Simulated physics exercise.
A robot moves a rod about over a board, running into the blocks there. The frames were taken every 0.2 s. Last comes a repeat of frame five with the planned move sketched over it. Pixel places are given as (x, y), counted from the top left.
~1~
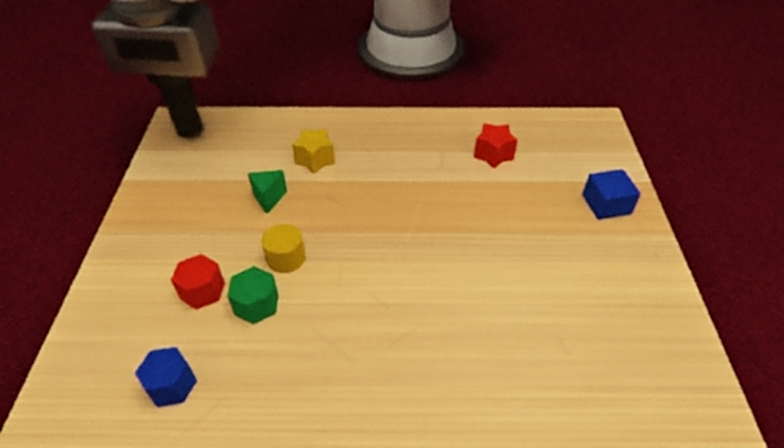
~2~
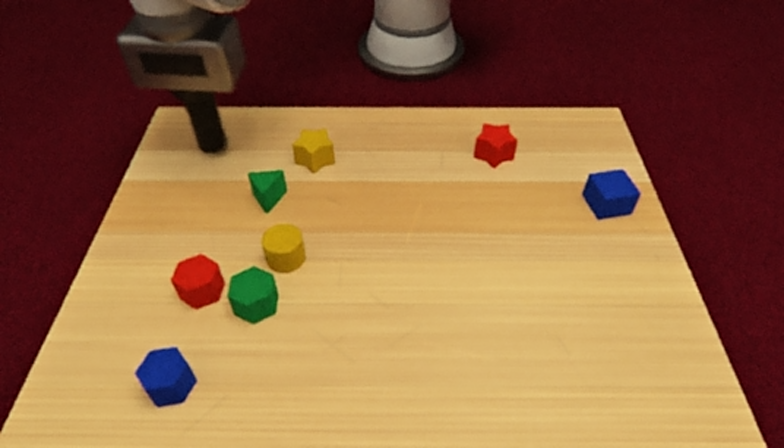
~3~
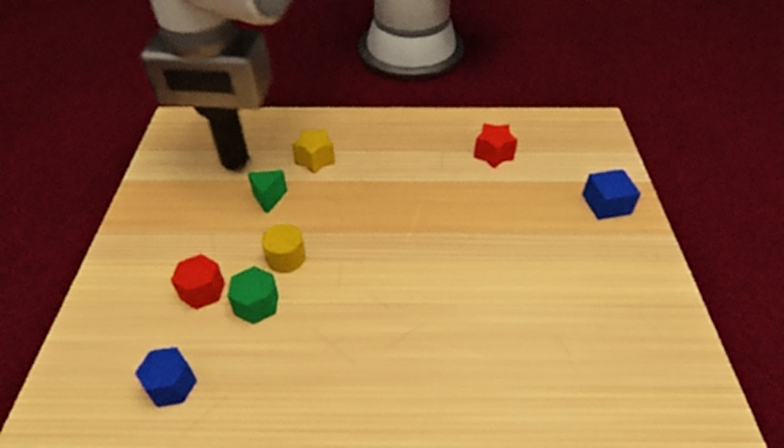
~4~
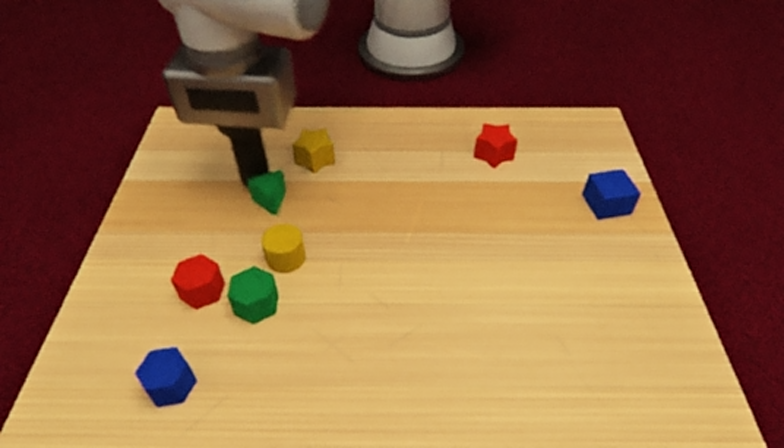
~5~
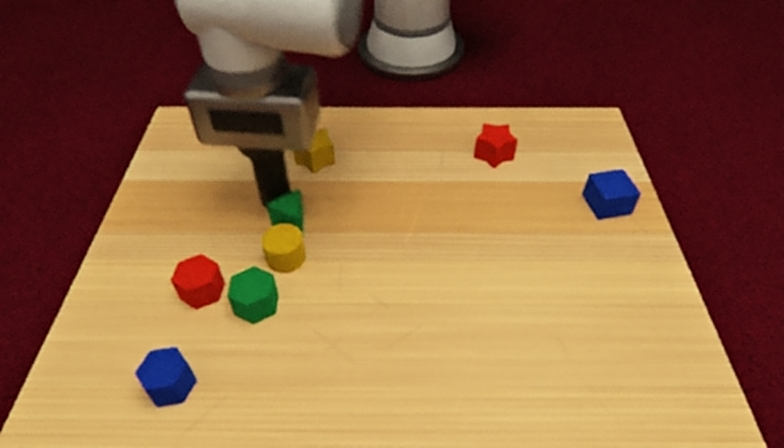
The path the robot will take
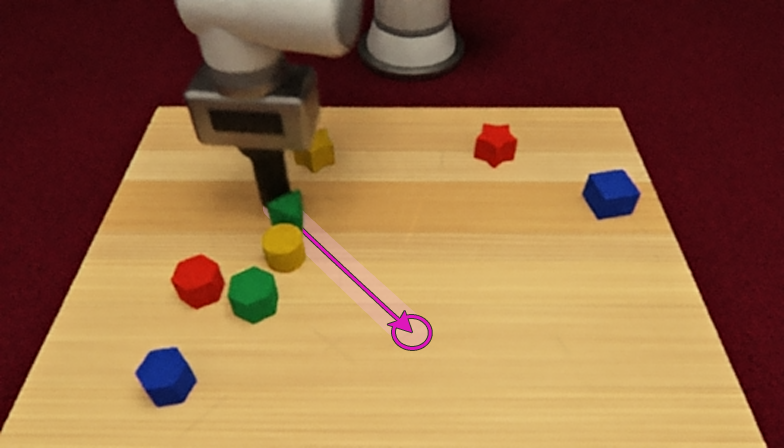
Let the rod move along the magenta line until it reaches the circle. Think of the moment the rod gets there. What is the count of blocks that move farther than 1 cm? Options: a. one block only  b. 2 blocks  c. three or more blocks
I choose a.
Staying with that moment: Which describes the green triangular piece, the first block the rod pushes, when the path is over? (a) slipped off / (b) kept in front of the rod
My pick is b.
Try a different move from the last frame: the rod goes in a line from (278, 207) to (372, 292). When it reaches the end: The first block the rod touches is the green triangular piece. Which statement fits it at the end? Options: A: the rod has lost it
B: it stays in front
(B)
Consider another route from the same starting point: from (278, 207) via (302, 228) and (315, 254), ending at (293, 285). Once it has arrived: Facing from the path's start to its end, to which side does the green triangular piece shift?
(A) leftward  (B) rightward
A: Leftward.
Drawn move, in a line from (278, 207) to (412, 332).
On the path given first. One third of the way, rod (316, 237); yellow circular block (281, 240); green triangular piece (332, 241).
Two thirds of the way, rod (361, 279); yellow circular block (281, 240); green triangular piece (383, 284).
At the end, rod (412, 325); yellow circular block (281, 240); green triangular piece (439, 333), turned 15° anticlockwise; yellow star block still.
